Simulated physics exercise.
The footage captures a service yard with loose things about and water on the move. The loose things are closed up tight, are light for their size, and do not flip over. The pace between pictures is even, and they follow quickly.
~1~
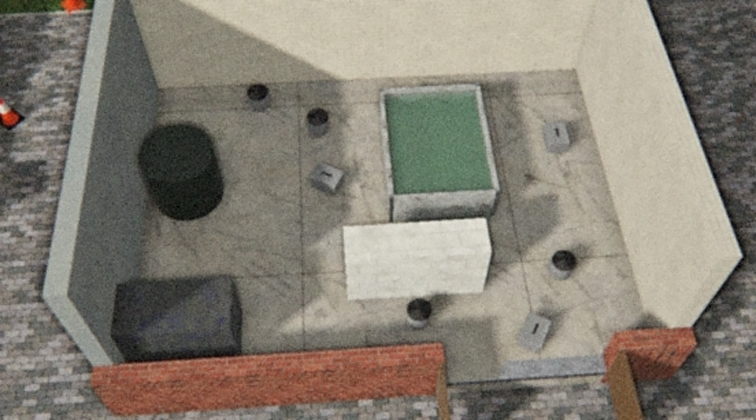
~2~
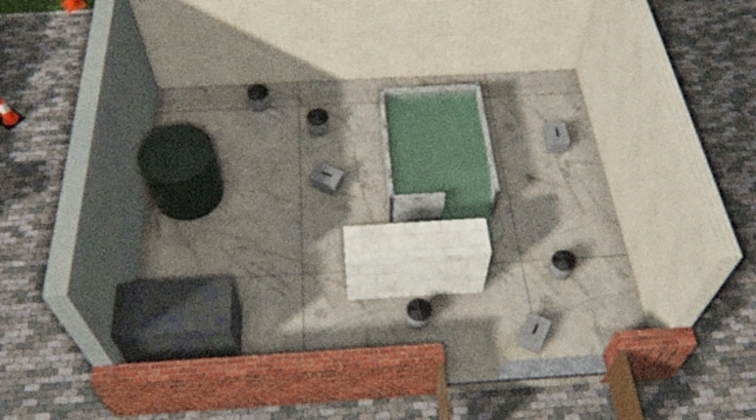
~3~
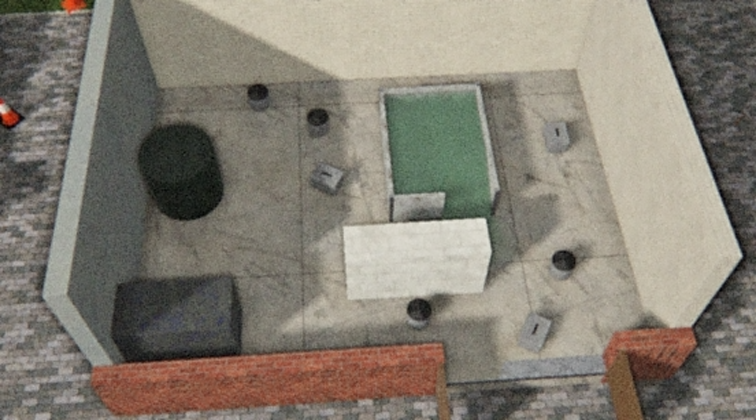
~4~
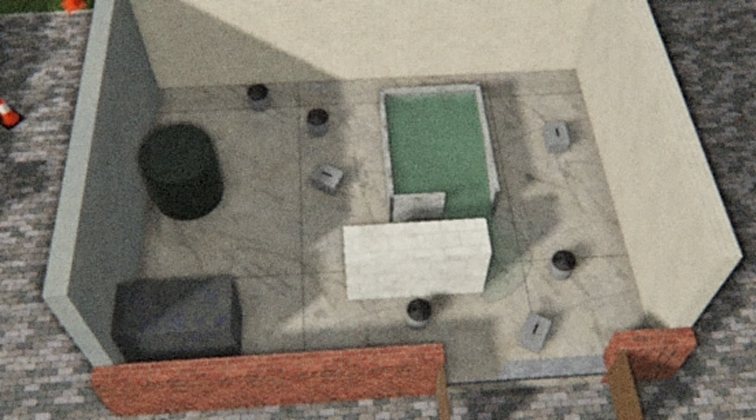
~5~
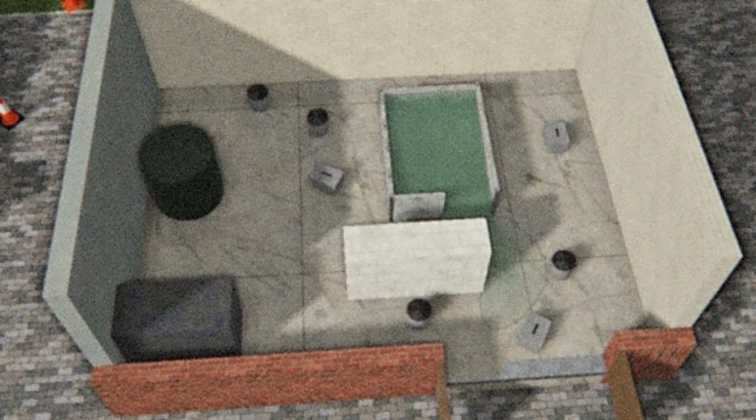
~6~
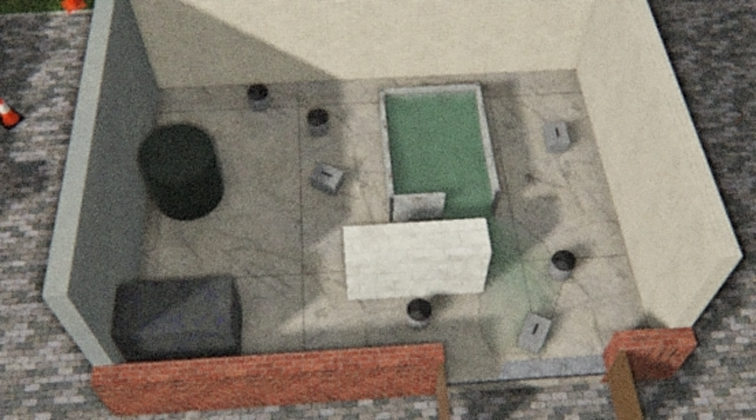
Green-tinted water slipped out through an opening at the near end of a walled pool, passed behind a pale block, and spread thinly across the yard floor, while the scattered objects stayed put.
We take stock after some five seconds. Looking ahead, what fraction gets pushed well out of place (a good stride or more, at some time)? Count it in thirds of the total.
I expect the share pushed well aside to be below one third.
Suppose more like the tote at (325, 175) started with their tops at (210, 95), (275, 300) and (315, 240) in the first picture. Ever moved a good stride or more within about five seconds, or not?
Here's how it goes: Never gets far, never gets far, and lastly sent far off.
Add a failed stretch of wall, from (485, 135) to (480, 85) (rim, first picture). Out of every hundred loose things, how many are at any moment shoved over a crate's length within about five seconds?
Near 40 in a hundred.
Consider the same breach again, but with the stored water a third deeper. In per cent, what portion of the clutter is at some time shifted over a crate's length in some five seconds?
About 30 %.
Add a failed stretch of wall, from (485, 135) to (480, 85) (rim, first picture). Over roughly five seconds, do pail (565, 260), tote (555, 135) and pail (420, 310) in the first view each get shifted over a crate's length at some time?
Went past that, went past that, fell short.
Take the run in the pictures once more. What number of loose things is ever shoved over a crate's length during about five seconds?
The count is 2.
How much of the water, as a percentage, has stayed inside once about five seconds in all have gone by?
80 %.
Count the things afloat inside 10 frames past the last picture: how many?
I count 1.
A moment on, 0 of 7 are well off their spots; 0 afloat.
Next, 2 of 7 are well off their spots; 1 afloat.
Later, 2 of 7 are well off their spots; 1 afloat.
In the end, 2 of 7 are well off their spots, and 2 have been at some point; 1 afloat.
